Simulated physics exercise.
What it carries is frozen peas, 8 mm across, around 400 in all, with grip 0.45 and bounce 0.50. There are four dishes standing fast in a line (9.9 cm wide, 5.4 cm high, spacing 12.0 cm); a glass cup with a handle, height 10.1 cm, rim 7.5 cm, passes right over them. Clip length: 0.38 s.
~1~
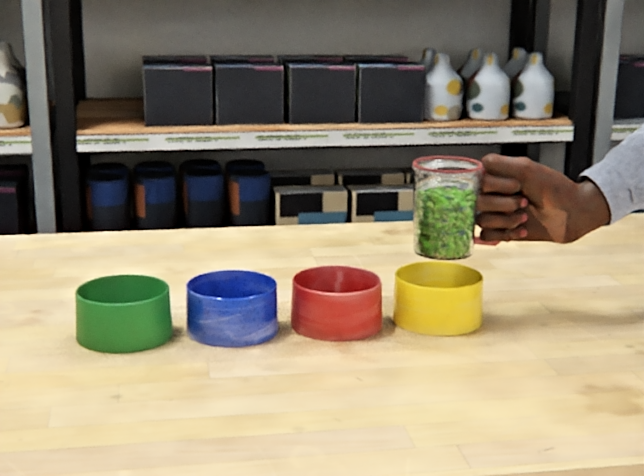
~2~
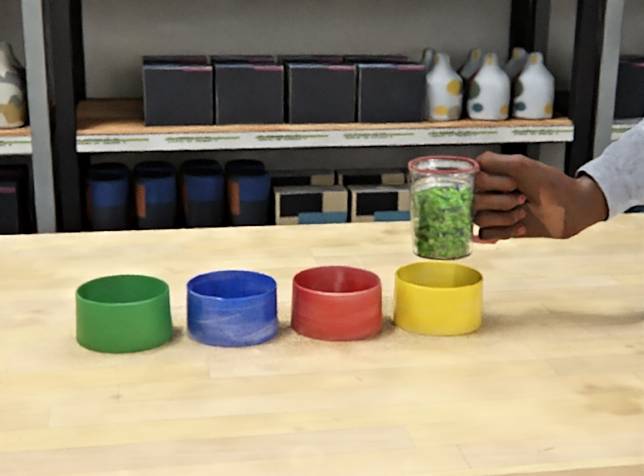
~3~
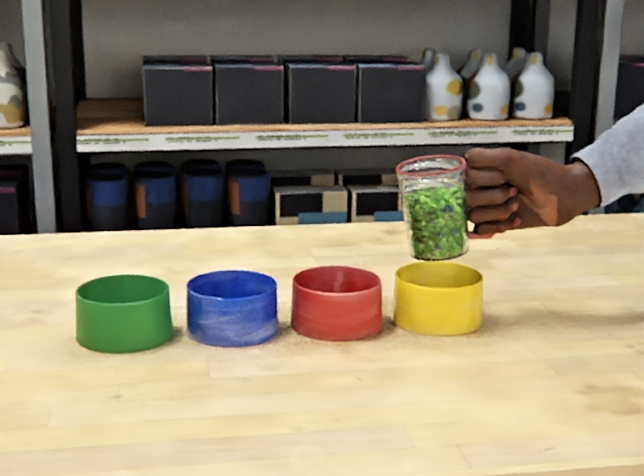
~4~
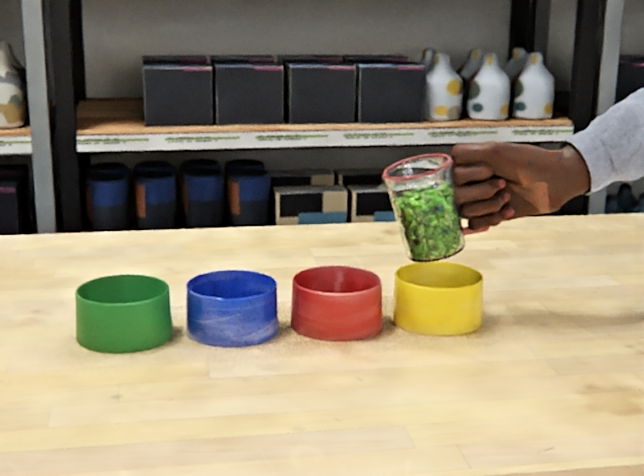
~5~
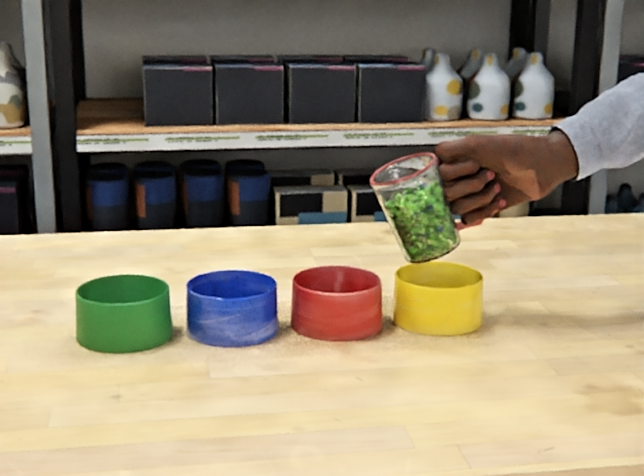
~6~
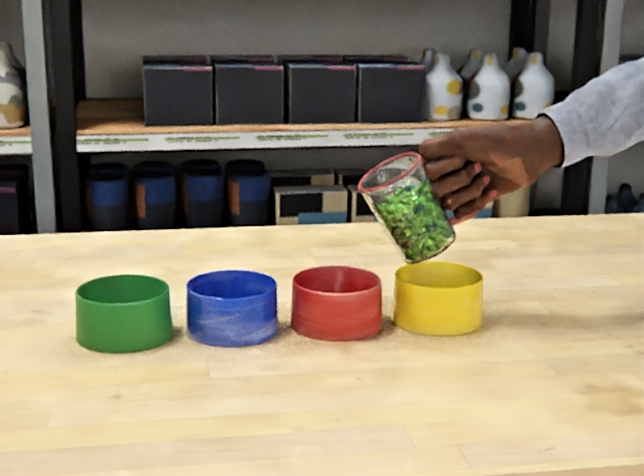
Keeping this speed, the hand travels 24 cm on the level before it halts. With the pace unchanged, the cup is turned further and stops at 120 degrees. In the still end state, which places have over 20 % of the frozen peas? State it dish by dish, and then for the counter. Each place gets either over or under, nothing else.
Red: Keeps a fifth or less. Blue: Keeps more than a fifth. Green: Keeps a fifth or less. Yellow: Keeps a fifth or less. Counter: Keeps a fifth or less.
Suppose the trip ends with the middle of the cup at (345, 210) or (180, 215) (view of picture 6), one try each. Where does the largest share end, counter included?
Most lands at counter on the first run and at blue on the second.
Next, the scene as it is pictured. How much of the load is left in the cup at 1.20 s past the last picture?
Close to 15 in a hundred.
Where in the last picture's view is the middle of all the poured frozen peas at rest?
After settling, the middle sits near (224, 309).
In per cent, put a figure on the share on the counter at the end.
The figure is about 0 percent.
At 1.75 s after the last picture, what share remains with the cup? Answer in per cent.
Close to 0 per cent of the load, I'd guess.
Then, 0.72 s after the last picture, tilt 95 degrees; cup holds 100 %.
Then, 1.20 s after the last picture, tilt 120 degrees; cup holds 15 %, blue 85 %.
Then, 1.75 s after the last picture, tilt 120 degrees; cup holds 0 %, blue 100 %.
In the end, red 0 %, blue 100 %, green 0 %, yellow 0 %, counter 0 %.
